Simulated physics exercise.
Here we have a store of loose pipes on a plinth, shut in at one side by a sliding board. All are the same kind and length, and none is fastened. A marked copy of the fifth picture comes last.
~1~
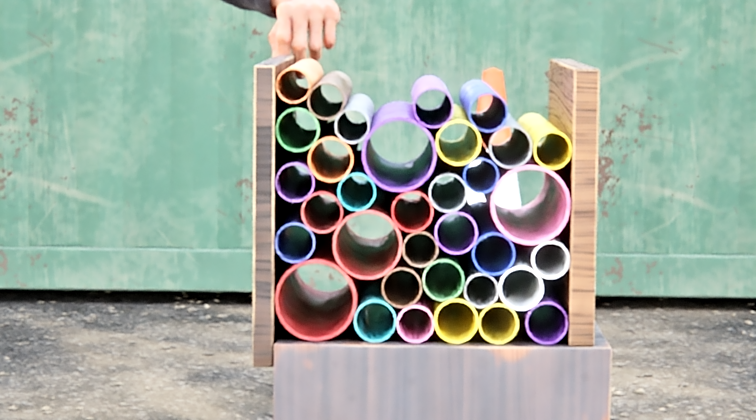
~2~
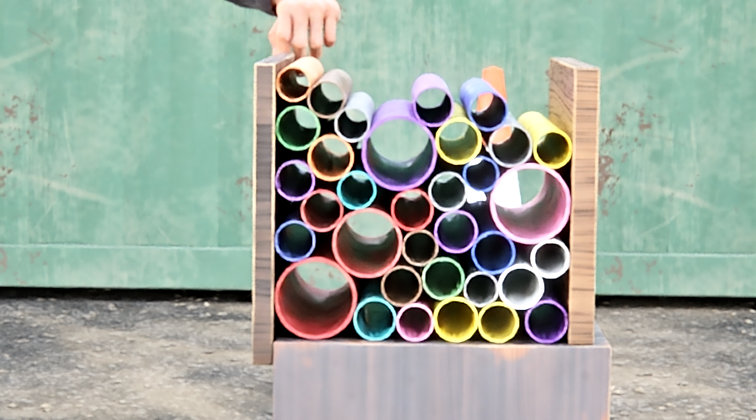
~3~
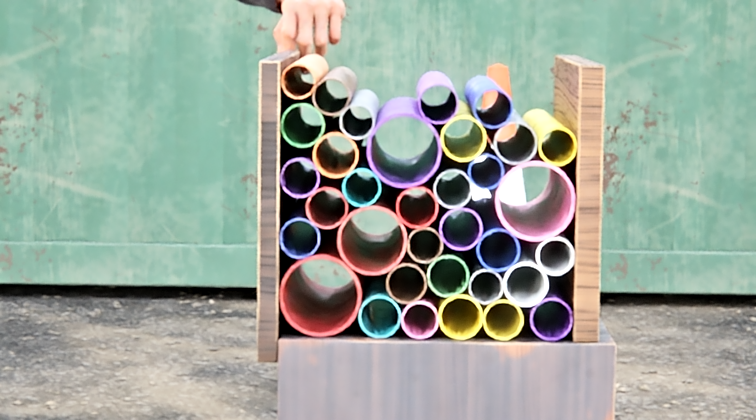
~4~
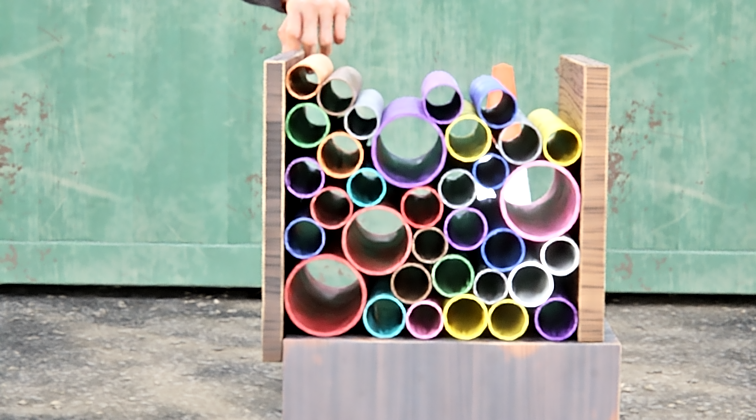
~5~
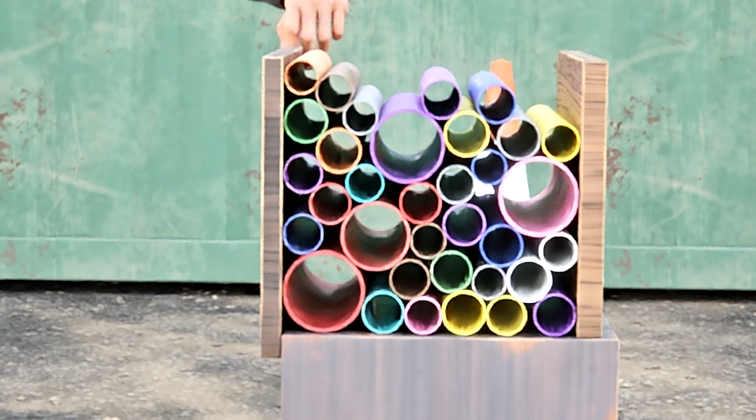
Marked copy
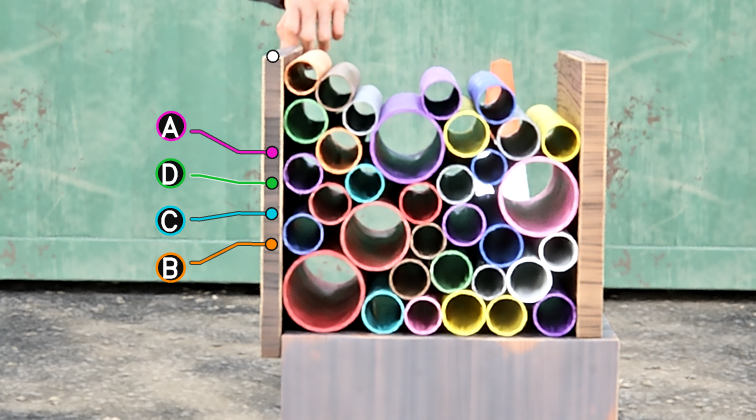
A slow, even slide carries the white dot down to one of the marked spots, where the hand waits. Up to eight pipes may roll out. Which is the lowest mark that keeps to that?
Lower it to B and no more.
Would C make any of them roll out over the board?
Yes.
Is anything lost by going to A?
Yes.
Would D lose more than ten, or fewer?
Fewer than ten.
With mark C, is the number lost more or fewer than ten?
It loses fewer than ten.
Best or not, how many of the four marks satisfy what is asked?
Four of the four.
On the marked copy, A at (272, 152); B at (271, 244); C at (271, 214); D at (272, 183); the white dot at (273, 57).
Taking B. A third of the way, top of the board (284, 140).
Two thirds of the way, top of the board (283, 234).
When it is over, top of the board (283, 243), six out over the board.
As for the rest, A one out over the board; C three out over the board; D three out over the board.
